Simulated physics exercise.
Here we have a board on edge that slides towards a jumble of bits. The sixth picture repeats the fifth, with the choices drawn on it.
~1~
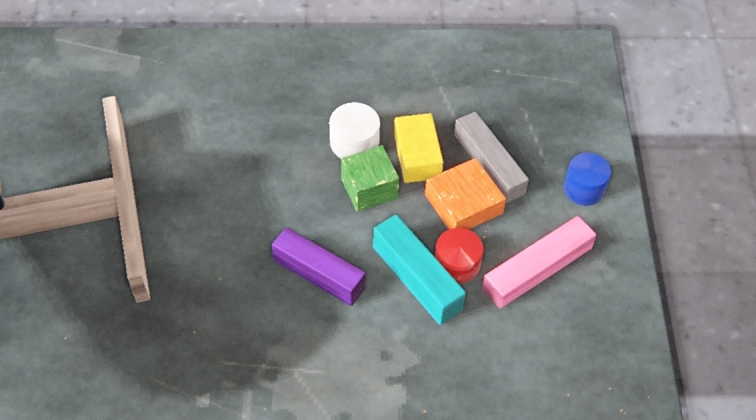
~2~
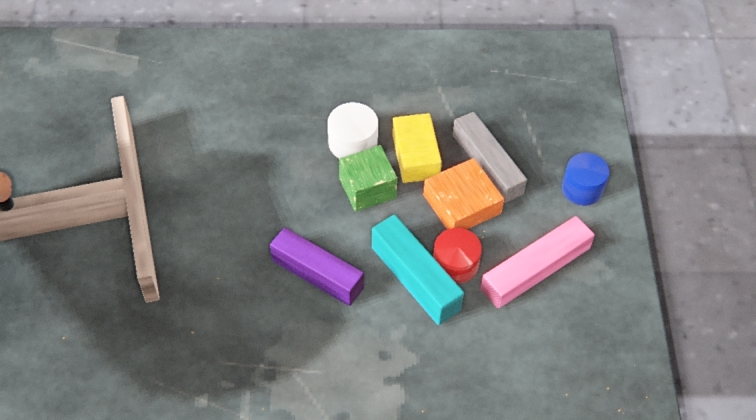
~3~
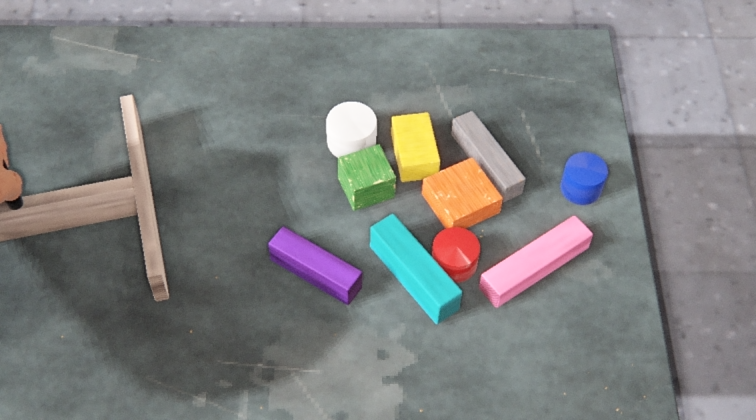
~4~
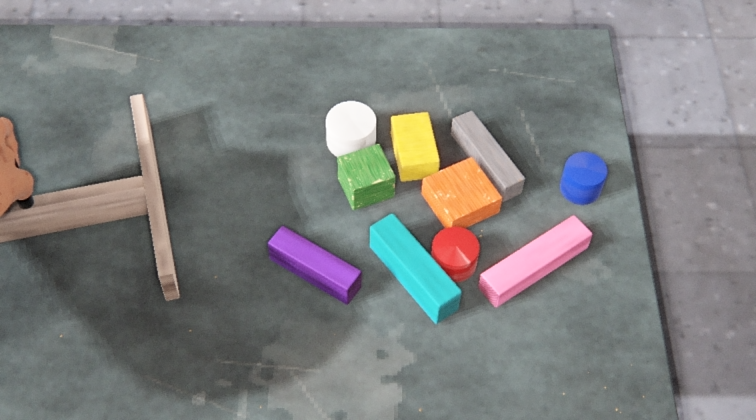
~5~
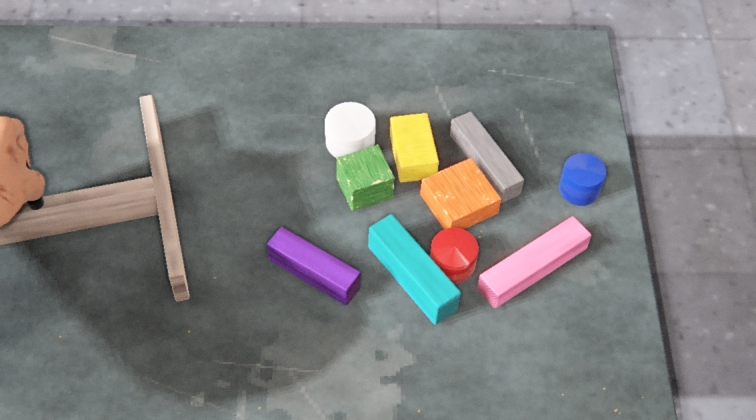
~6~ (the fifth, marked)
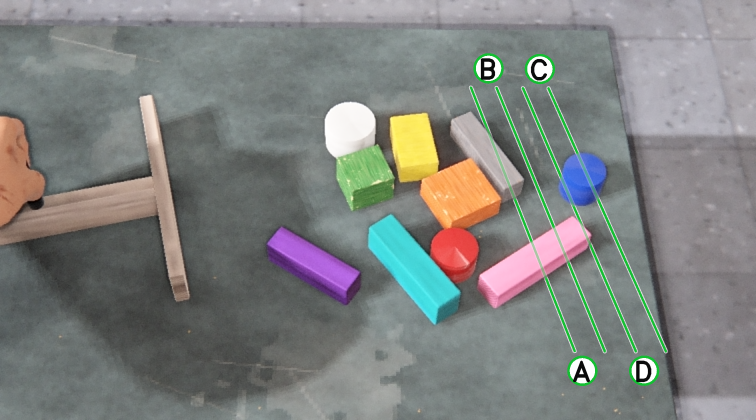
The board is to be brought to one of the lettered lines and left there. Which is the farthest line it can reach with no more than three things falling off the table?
No farther than B.
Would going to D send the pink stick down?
Yes.
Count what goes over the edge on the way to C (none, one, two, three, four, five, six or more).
Six or more.
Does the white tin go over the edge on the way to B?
No.
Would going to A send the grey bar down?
No.
On the marked copy, A at (519, 208); B at (546, 208); C at (602, 209); D at (575, 209).
With B. Early on, board (300, 181); purple stick (347, 267); blue tin (582, 179).
Further on, board (439, 182); blue tin (593, 178); pink stick (577, 254).
At the end, board (548, 183); pink stick over the edge; blue tin over the edge; three fallen.
As for the rest, A is within the limit but short; C drops seven; D drops five.
